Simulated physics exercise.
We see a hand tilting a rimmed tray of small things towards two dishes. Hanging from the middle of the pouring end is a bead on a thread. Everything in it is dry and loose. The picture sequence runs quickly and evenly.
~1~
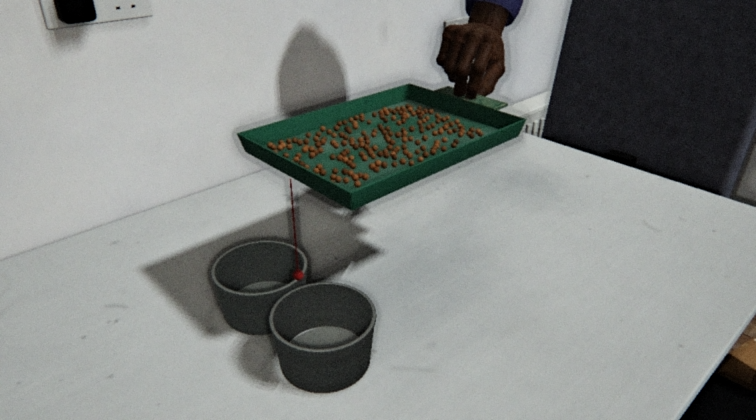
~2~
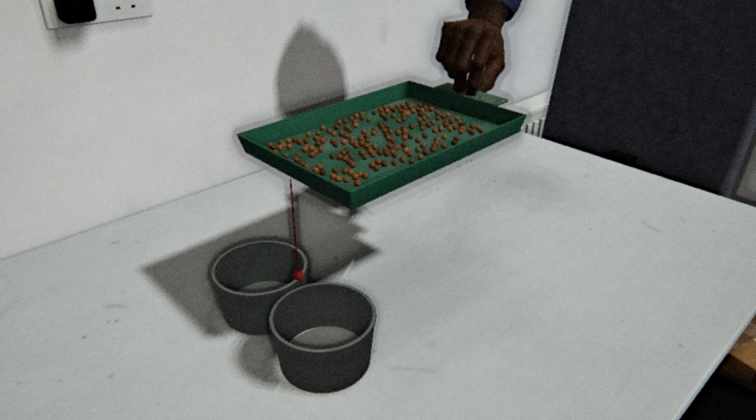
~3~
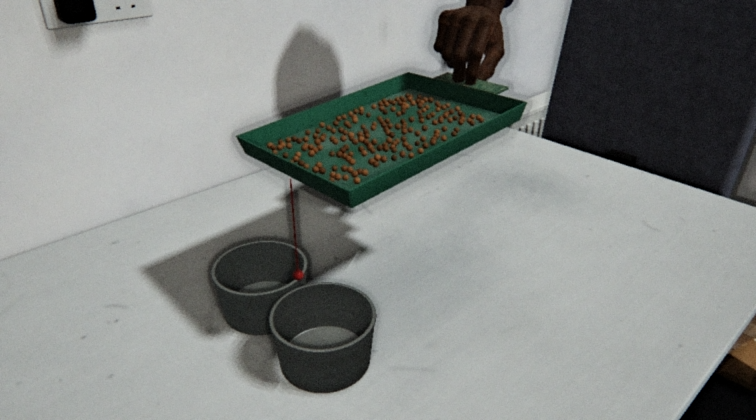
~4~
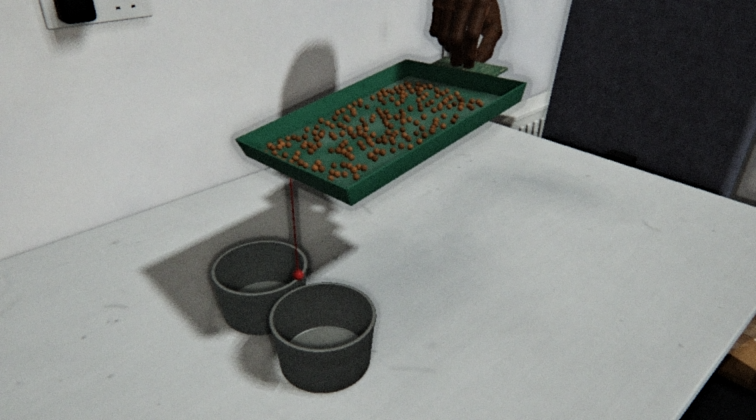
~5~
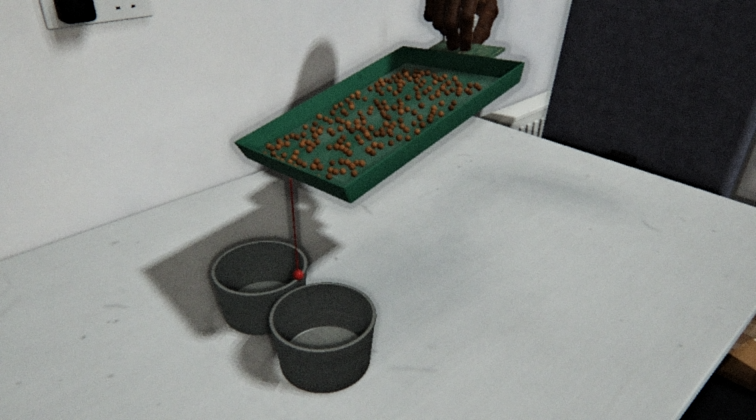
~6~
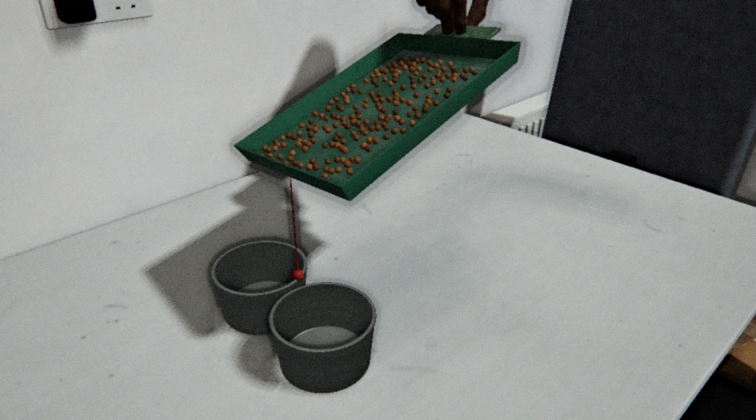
A dark green rimmed tray of small orange-brown balls tilts as a hand raises its far end, starting almost level above two grey dishes and a red bead on a thread. The slope steadily steepens, the pouring end dipping slightly at its left corner, while the balls remain spread across the tray.
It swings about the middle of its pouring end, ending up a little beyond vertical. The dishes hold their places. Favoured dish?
Left.
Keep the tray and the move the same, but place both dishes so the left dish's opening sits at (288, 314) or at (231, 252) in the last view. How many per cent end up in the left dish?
It would be roughly 0 per cent, followed by roughly 70 per cent.
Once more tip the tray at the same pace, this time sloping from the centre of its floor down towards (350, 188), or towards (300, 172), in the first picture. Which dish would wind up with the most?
At the first place the dish on the right, at the second left.
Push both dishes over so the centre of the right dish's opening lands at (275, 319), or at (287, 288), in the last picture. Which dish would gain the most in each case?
First try: The leftmost dish. Second try: The leftmost dish.
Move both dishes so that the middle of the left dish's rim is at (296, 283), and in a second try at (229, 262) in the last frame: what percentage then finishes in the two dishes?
In turn about 10 and about 90 percent.
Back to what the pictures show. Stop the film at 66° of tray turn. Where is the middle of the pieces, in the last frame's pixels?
The load's middle is around (268, 155).
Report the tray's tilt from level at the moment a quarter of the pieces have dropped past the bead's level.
Around 105° at that moment.
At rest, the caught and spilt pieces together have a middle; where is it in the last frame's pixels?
The centre comes to rest close to (254, 302).
Just after the last frame, tray tipped steeply; almost all on the tray; just a few in the left dish; just a few outside both; about a tenth in the air.
A moment on, tray tipped past a quarter turn; roughly a third on the tray; roughly a quarter in the left dish; just a few outside both; roughly a third in the air.
Further on, tray tipped past a quarter turn; almost all in the left dish; about a tenth outside both.
When it is over, tray tipped past a quarter turn; not one in the right dish; almost all in the left dish; about a tenth outside both.
